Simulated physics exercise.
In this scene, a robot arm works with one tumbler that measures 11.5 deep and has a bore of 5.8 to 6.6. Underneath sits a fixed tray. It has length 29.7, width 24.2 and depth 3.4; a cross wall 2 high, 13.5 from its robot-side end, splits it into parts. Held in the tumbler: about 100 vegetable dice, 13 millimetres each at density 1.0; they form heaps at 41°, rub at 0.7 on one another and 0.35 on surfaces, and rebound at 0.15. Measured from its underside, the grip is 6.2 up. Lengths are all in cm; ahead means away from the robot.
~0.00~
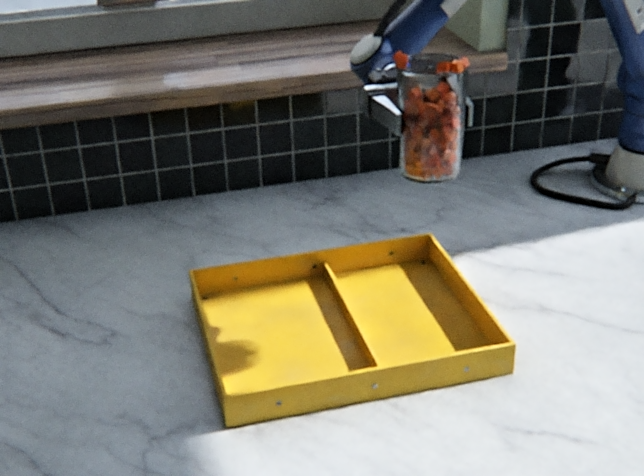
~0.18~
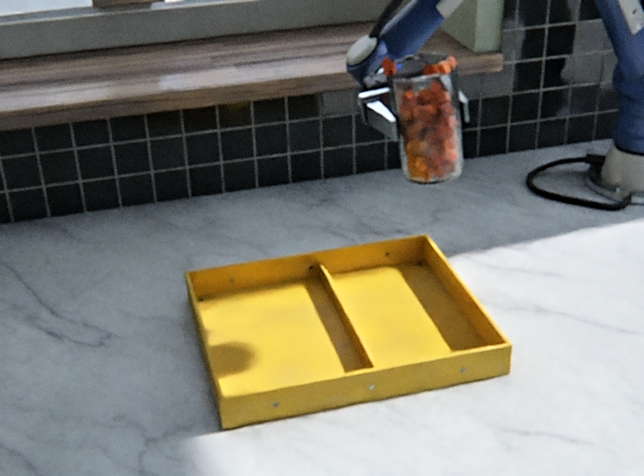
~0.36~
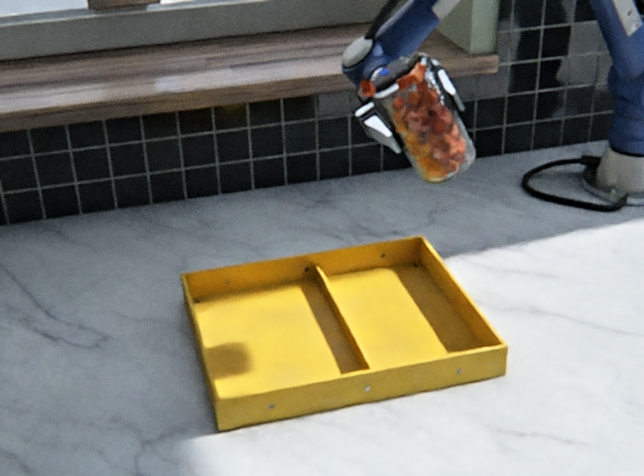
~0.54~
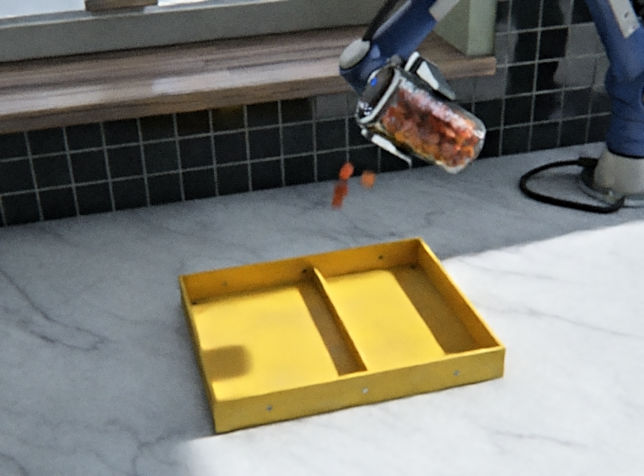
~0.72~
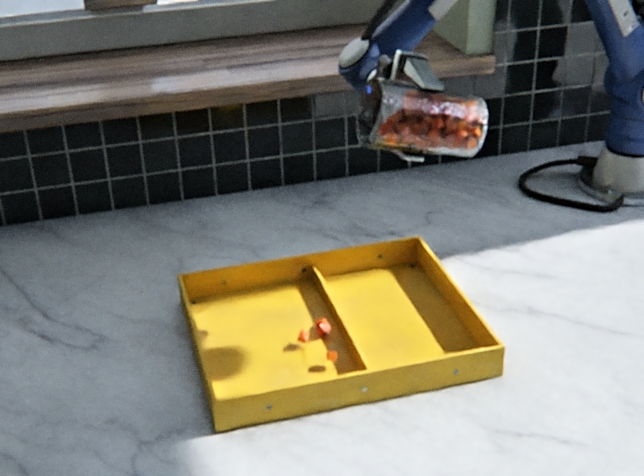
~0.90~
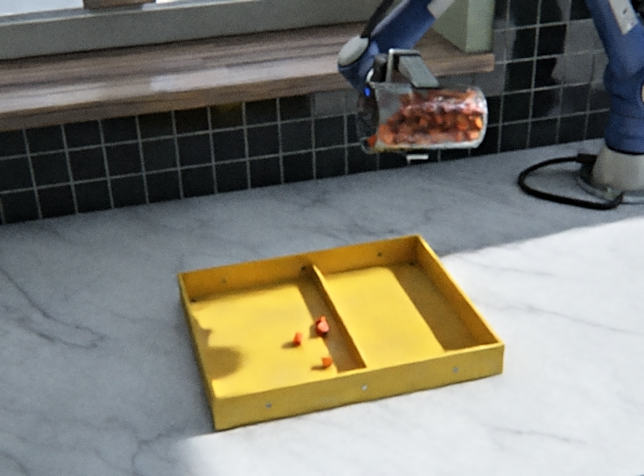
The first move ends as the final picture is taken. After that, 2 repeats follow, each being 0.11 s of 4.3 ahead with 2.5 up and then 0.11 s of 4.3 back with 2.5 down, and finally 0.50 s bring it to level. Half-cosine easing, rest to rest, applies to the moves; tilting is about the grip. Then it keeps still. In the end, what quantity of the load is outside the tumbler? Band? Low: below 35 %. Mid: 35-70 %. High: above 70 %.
High.
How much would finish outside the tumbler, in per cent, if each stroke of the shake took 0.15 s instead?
That change gives some 60 percent.
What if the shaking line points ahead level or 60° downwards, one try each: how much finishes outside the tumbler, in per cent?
Near 65 and 10 percent respectively.
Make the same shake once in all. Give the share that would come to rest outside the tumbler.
Expected share: About 75 %.
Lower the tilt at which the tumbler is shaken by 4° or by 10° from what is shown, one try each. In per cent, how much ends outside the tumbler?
Roughly 80 and 60 percent.
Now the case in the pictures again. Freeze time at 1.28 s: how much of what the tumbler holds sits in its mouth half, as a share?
Roughly 95 per cent.
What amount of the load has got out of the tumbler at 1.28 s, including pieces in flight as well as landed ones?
So far around 70 % is out.
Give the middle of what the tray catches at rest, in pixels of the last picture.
Approximately (261, 340) in pixels.
By 1.28 s, tilted 83° forward, highest piece 27 above the table; 65 in the far-side part, 30 in the tumbler, 7 in flight or on a rim.
By 1.65 s, tilted 26° forward, highest piece 26 above the table; 88 in the far-side part, 11 in the tumbler, 3 in the robot-side part.
By 2.04 s, level, highest piece 22 above the table; 88 in the far-side part, 11 in the tumbler, 3 in the robot-side part.
By 3.09 s, level, highest piece 22 above the table; 88 in the far-side part, 11 in the tumbler, 3 in the robot-side part.
Final count, 88 in the far-side part, 11 in the tumbler, 3 in the robot-side part. That is 89 % outside the tumbler.
